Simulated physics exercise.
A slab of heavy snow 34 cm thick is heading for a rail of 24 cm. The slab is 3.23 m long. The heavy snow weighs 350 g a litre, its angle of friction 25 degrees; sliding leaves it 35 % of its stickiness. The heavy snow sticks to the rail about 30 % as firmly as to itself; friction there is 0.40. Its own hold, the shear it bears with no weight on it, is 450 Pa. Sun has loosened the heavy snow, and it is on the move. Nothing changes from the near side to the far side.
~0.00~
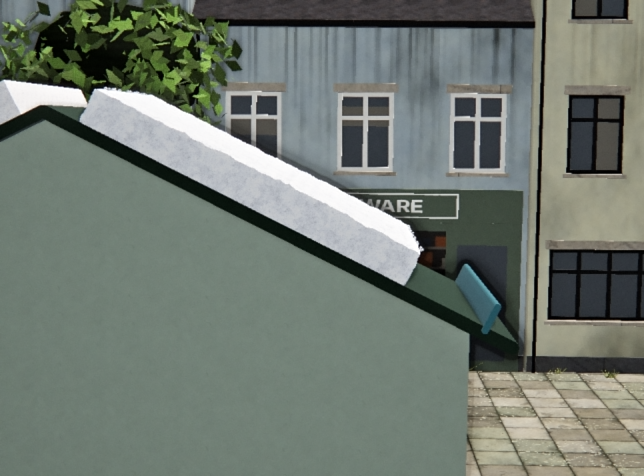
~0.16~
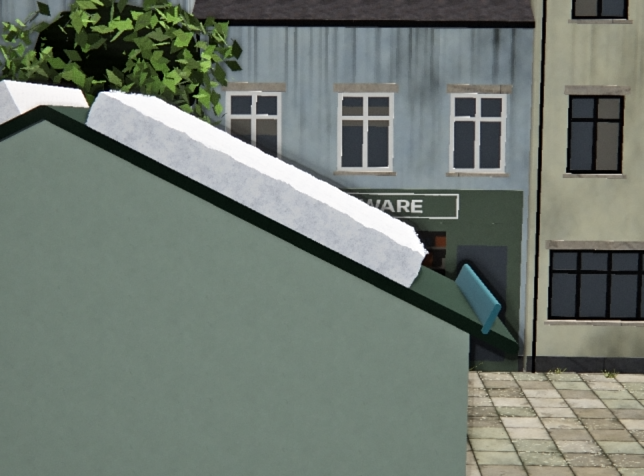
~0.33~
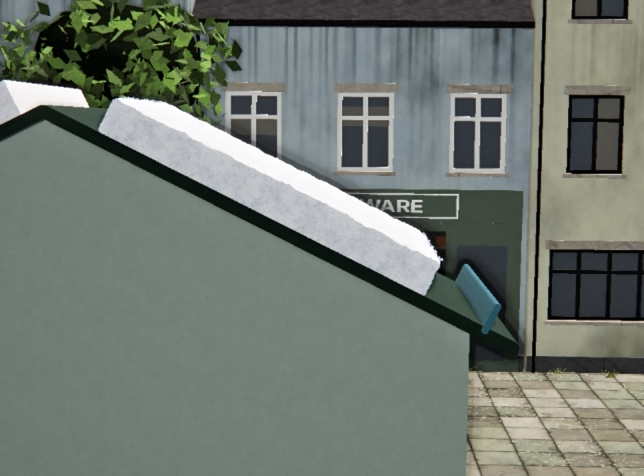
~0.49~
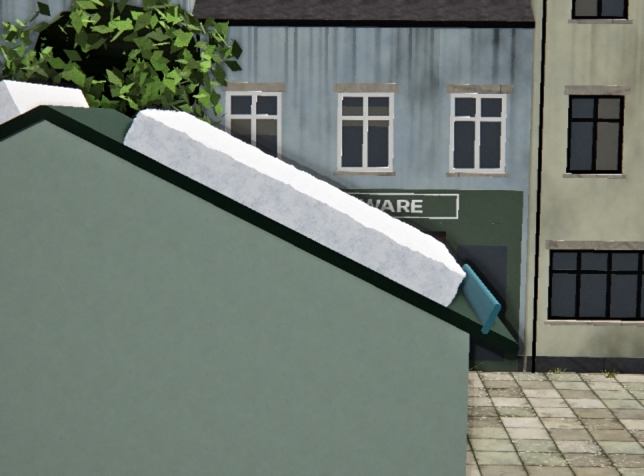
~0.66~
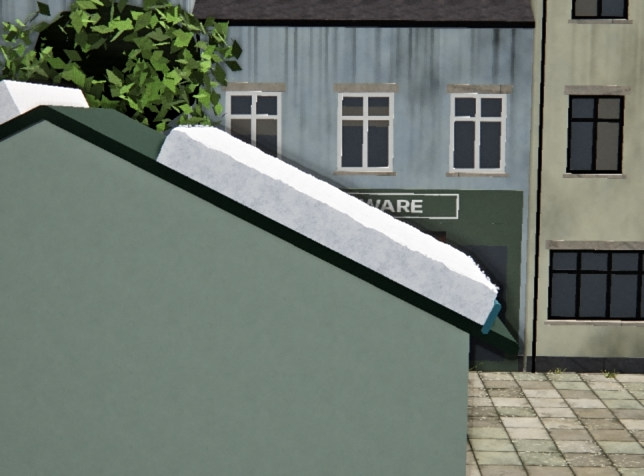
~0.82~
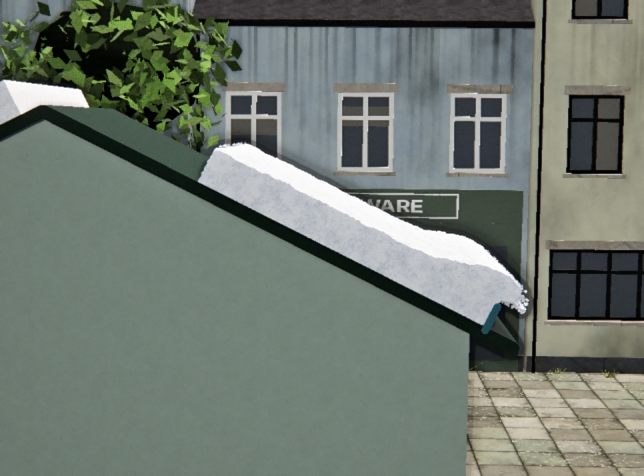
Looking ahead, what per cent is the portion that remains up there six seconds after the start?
Close to 41 per cent.
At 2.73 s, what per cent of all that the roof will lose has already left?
About 100 %.
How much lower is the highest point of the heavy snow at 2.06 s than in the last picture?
About 0.8 m.
By 1.39 s, 67 % of the snow is on the roof.
By 2.06 s, 45 % of the snow is on the roof.
By 2.73 s, 41 % of the snow is on the roof.
By 3.40 s, 41 % of the snow is on the roof.
By 6.00 s, at the end, 41 % of the snow is on the roof.
